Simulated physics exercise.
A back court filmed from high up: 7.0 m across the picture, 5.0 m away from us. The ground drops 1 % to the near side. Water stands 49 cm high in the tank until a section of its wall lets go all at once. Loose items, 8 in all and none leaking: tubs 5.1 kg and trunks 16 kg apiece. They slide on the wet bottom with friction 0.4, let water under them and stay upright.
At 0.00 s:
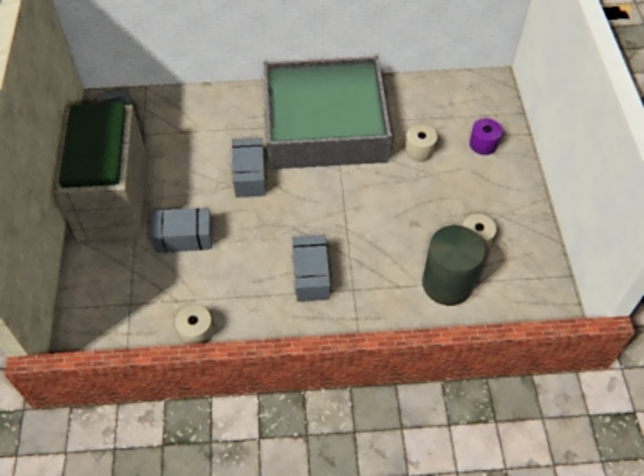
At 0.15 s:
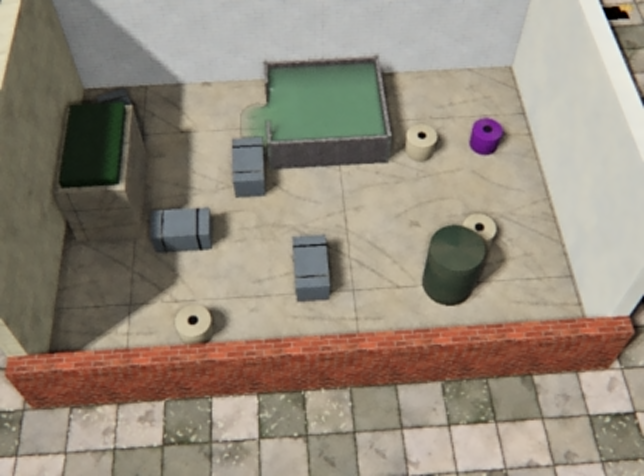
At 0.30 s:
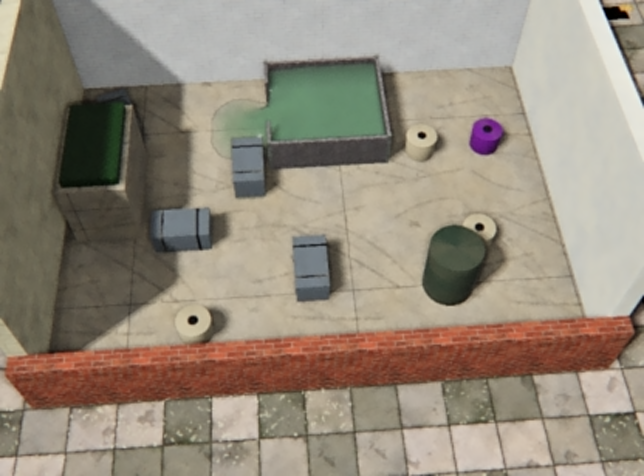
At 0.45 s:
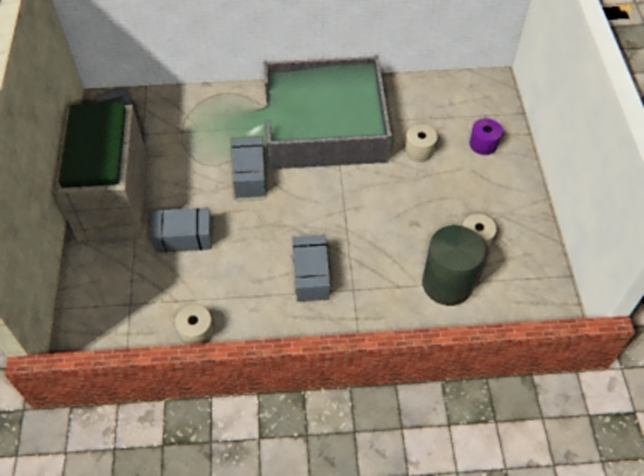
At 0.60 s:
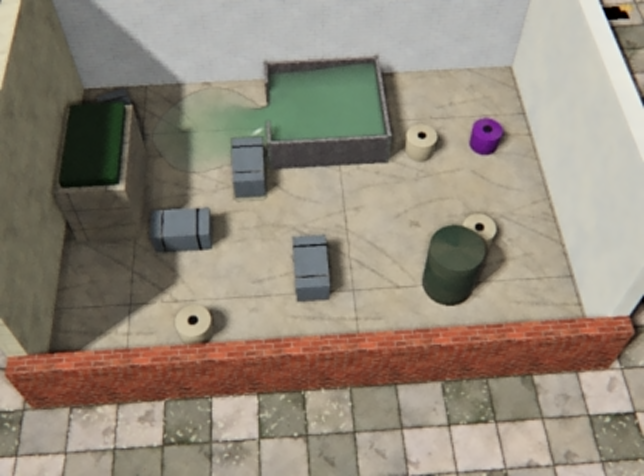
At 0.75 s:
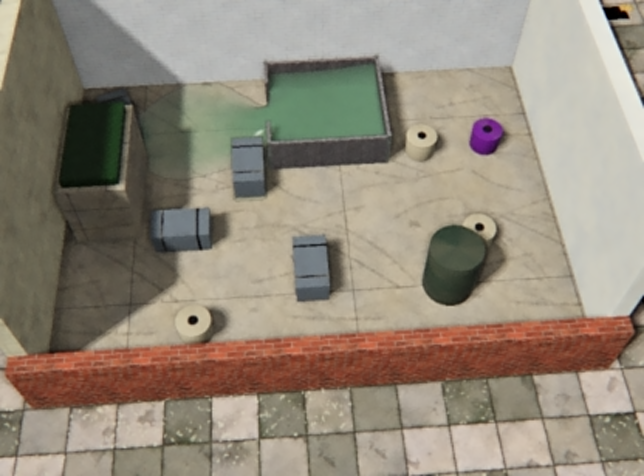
Thin greenish water spills from the left side of a raised, dark-walled green pool at the back of a walled court, seen from high up by a still camera. It spreads leftward across the pale stone floor behind a grey trunk, toward a green-topped block by the left wall. Two more grey trunks, cream tubs, a purple tub at right and a dark green drum stay put behind the low red brick wall.
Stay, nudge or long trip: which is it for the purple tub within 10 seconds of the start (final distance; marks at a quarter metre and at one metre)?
The purple tub holds its place.
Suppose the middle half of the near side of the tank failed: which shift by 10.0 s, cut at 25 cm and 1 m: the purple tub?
Then the purple tub is nudged along.
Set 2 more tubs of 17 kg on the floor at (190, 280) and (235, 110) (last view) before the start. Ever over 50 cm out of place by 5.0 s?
In that order: Under, past it.
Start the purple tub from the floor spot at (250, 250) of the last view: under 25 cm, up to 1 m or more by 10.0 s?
It moves a short way.
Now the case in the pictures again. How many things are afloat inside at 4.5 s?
At that moment 1.
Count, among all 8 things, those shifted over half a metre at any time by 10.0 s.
That makes 2.
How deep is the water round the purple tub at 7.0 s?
About 0 cm.
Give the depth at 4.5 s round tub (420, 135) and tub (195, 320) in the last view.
About 0 and 4 cm.
After 2.0 s the purple tub is near (488, 129), 0.0 m from its start, aground; 1 afloat.
After 4.5 s the purple tub is near (488, 129), 0.0 m from its start, aground; 1 afloat.
After 7.0 s the purple tub is near (488, 129), 0.0 m from its start, aground; 2 afloat.
After 10.0 s the purple tub is near (488, 129), 0.0 m from its start, aground; 1 afloat.
